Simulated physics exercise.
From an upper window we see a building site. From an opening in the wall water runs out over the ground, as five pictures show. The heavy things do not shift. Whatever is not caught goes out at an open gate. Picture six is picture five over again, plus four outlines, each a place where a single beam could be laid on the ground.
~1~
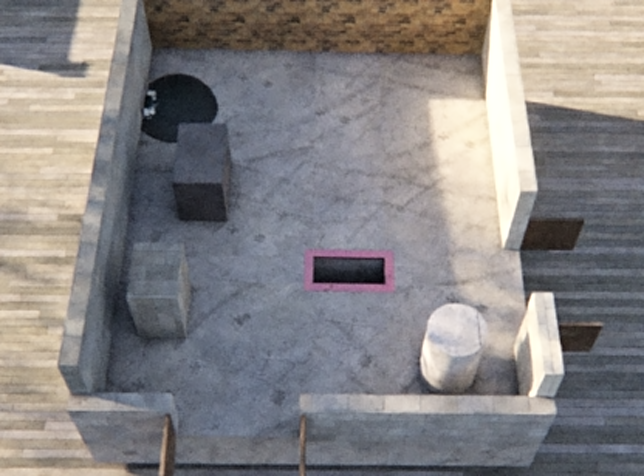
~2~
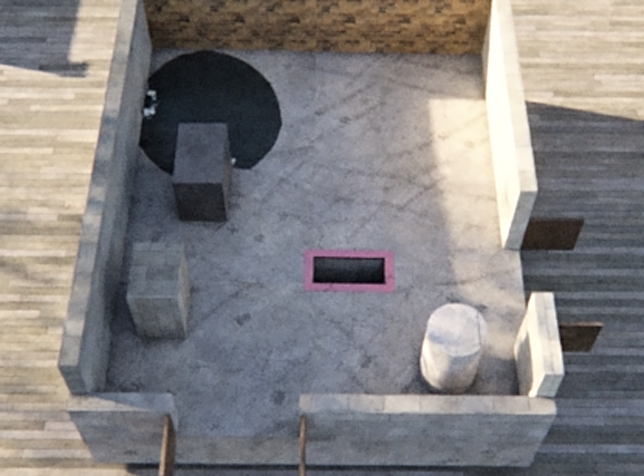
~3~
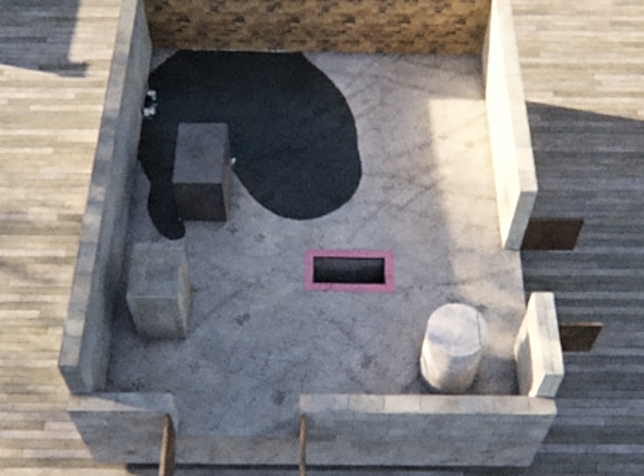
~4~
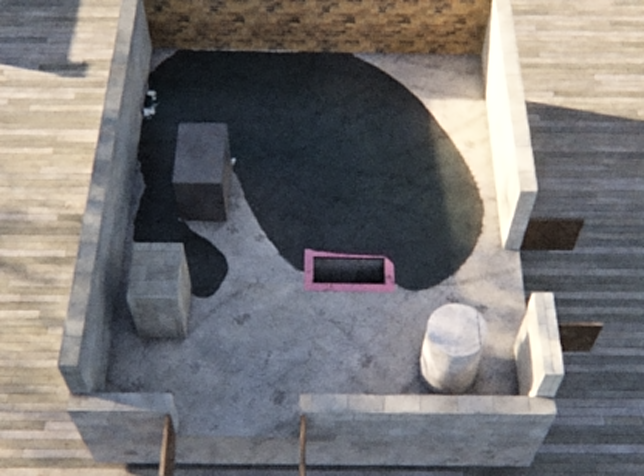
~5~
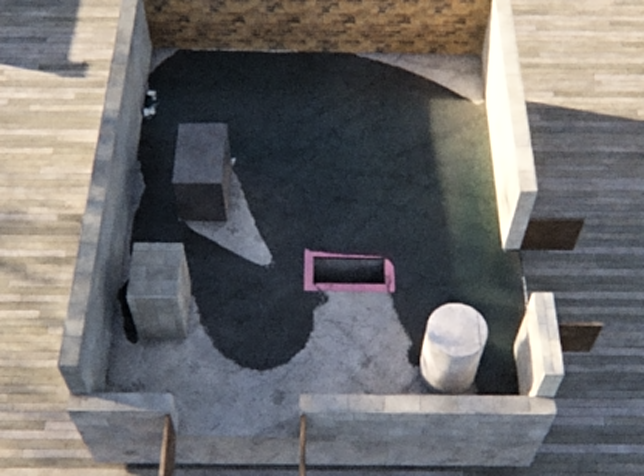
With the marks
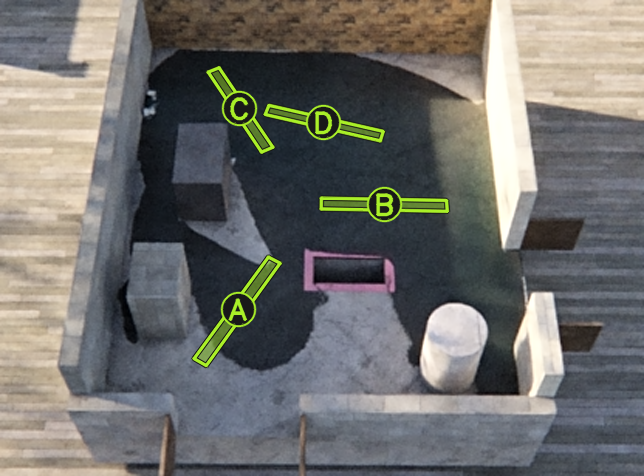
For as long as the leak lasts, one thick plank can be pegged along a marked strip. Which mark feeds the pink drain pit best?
Take C.
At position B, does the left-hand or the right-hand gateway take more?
More leaves on the right.
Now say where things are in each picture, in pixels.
Outfall at (143, 100); pink drain pit at (349, 271); open gate at (508, 296); open gate at (240, 420); water covers 4 % of the ground and shows as far out as (209, 100); pink drain pit still dry.
Water covers 12 % of the ground and shows as far out as (275, 121); pink drain pit still dry.
Water covers 26 % of the ground and shows as far out as (358, 165); pink drain pit still dry.
Water covers 48 % of the ground and shows as far out as (462, 252); pink drain pit taking water.
Water covers 65 % of the ground and shows as far out as (516, 372); pink drain pit taking water.
On the marked copy, A from (200, 362) to (274, 260); B from (321, 203) to (446, 205); C from (213, 69) to (267, 149); D from (267, 109) to (381, 136).
For position A, about 19 % of the stream runs into the pink drain pit, about 80 % out by the gates.
For position B, about 19 % of the stream runs into the pink drain pit, about 80 % out by the gates.
For position C, about 33 % of the stream runs into the pink drain pit, about 67 % out by the gates.
For position D, about 19 % of the stream runs into the pink drain pit, about 81 % out by the gates.
